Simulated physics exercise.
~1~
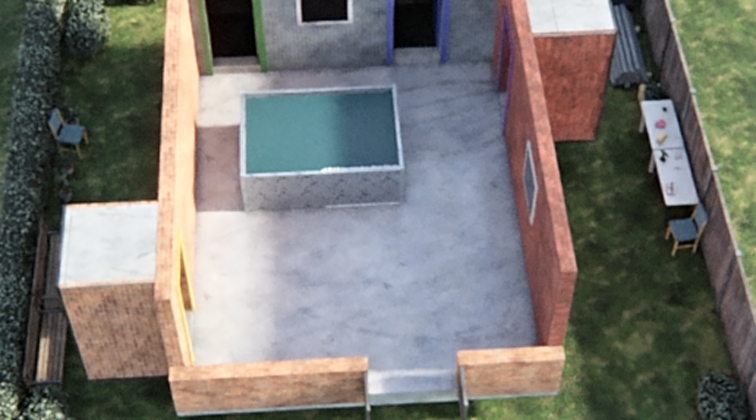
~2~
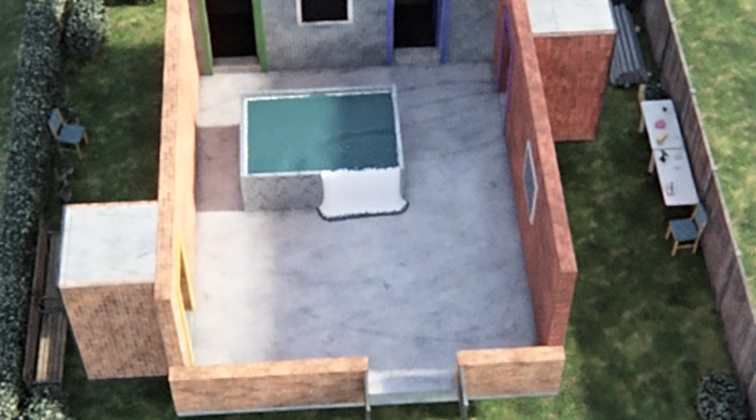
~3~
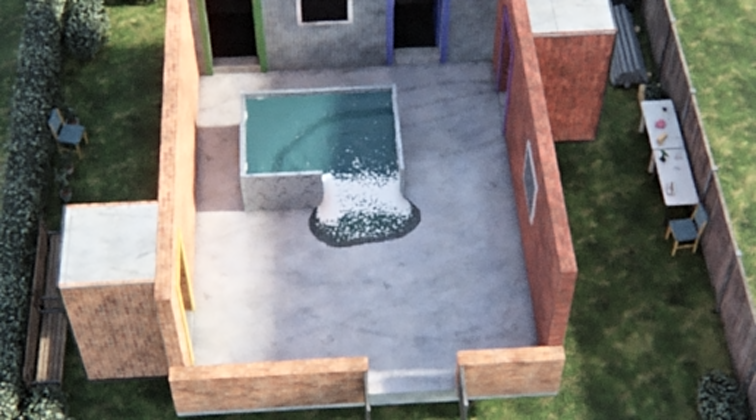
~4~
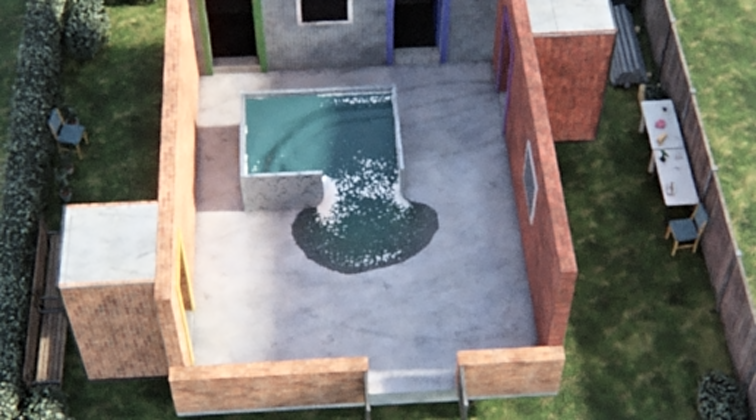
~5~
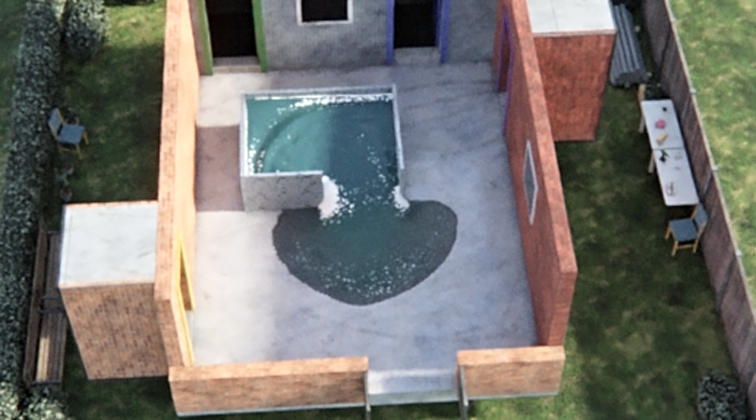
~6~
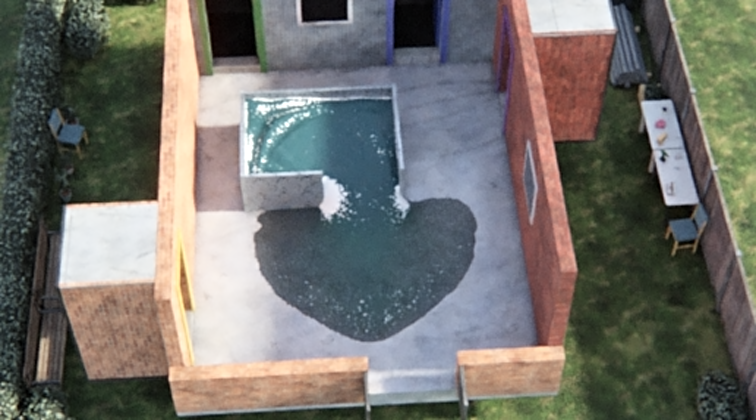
At the start, a raised tank of green-blue water stands whole and still in a walled yard. Then part of its front wall gives way near the right end and water pours out, foaming white, and a dark pool spreads forward and sideways, widening across much of the pale floor.
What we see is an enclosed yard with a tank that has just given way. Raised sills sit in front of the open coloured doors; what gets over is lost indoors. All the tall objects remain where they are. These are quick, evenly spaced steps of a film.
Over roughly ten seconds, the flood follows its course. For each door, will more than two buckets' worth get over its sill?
Door by door: The green door no, two buckets' worth or less; the yellow door yes, more than two buckets' worth; the blue door no, two buckets' worth or less; the purple door no, two buckets' worth or less.
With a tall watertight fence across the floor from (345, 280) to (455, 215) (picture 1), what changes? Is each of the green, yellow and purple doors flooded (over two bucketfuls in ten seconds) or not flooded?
The green door remains below, the yellow door ends up above and the purple door ends up above.
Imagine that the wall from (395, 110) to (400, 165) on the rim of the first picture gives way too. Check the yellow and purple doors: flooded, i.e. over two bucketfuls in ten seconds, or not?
Well, the yellow one is swamped, while the purple one is swamped.
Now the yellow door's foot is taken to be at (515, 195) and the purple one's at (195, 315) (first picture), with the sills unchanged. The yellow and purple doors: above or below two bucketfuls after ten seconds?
Check: Yellow one comes out below / purple one comes out above.
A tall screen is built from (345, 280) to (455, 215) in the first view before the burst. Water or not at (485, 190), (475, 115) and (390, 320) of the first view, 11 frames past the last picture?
Results in order: Swamped / swamped / bone-dry.
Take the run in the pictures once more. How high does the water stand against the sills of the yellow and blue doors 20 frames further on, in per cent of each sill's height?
Some 230 percent, then some 0 percent.
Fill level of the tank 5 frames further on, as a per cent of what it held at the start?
66 percent or thereabouts.
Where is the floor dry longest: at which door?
Answer - the door marked blue.
A moment on, water covers 45 % of the floor; the green door not reached, the yellow door not reached, the blue door not reached, the purple door not reached.
Next, water covers 45 % of the floor; the green door not reached, the yellow door wet at the sill, nothing in, the blue door not reached, the purple door not reached.
Then, water covers 55 % of the floor; the green door not reached, the yellow door over two buckets in, the blue door not reached, the purple door not reached.
Later, water covers 80 % of the floor; the green door wet at the sill, nothing in, the yellow door far over two buckets in, the blue door not reached, the purple door wet at the sill, nothing in.
In the end, water covers 100 % of the floor; the green door wet at the sill, nothing in, the yellow door far over two buckets in, the blue door wet at the sill, nothing in, the purple door wet at the sill, nothing in.
